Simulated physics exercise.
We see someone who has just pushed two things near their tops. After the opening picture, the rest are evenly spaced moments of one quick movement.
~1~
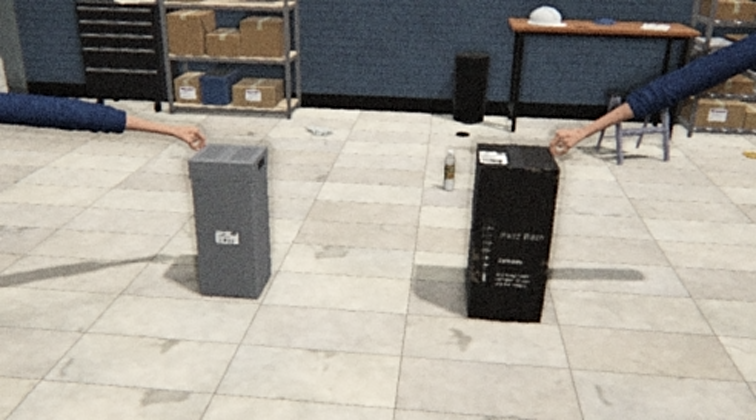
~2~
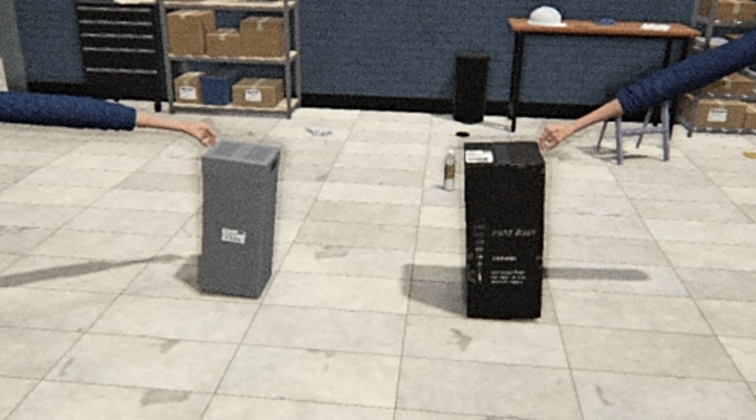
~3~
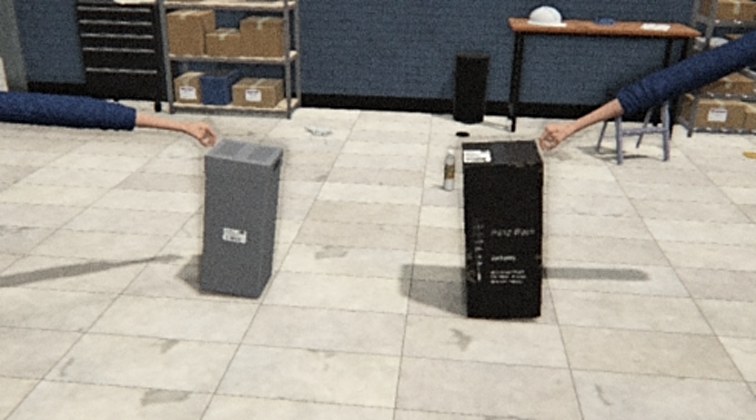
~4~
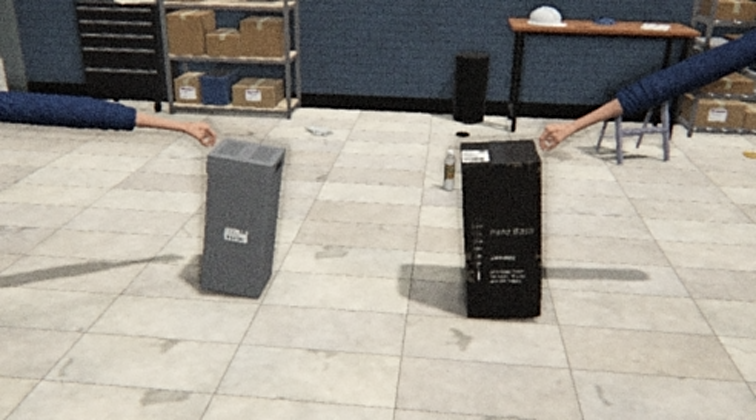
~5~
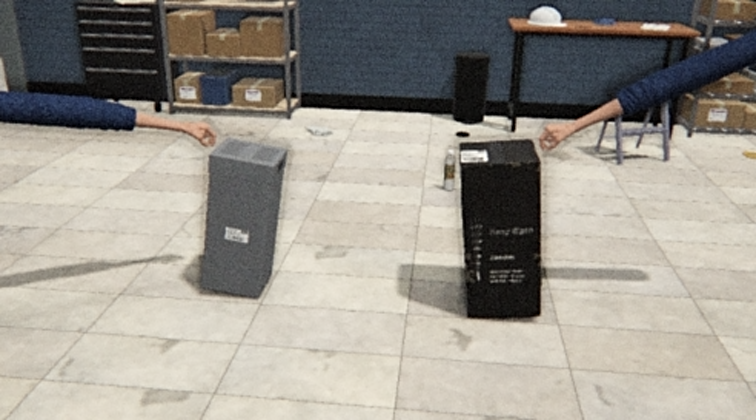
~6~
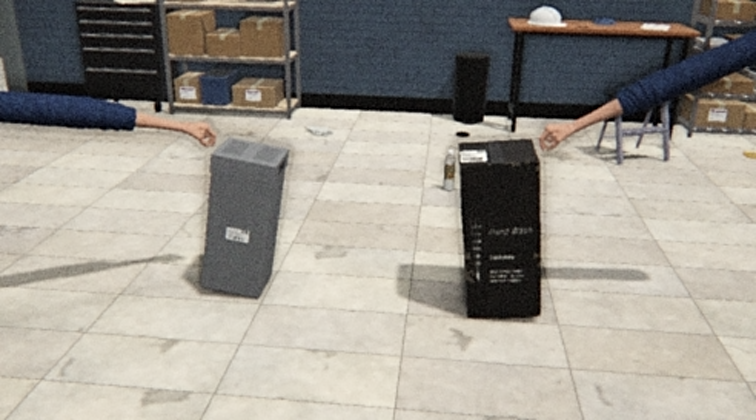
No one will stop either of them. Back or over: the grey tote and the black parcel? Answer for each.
In the end the grey tote settles on its feet, the black parcel settles on its feet.
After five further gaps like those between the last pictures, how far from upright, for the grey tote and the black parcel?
Roughly 10° and 6°.
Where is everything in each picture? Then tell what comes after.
In the first frame, grey tote (233, 222) upright; black parcel (509, 232) upright.
In the second frame, grey tote (240, 220) 5° off upright; black parcel (502, 229) 5° off upright.
In the third frame, grey tote (241, 220) 6° off upright; black parcel (501, 229) 5° off upright.
In the fourth frame, grey tote (242, 219) 7° off upright; black parcel (500, 229) 6° off upright.
In the fifth frame, grey tote (243, 219) 8° off upright; black parcel (500, 229) 6° off upright.
In the sixth frame, grey tote (244, 219) 9° off upright; black parcel (499, 228) 7° off upright.
Then, 0.34 s after the last picture, grey tote upright near (236, 221); black parcel 3° off upright near (513, 231).
At rest, the grey tote rocks back upright, near (233, 222); the black parcel rocks back upright, near (509, 232).
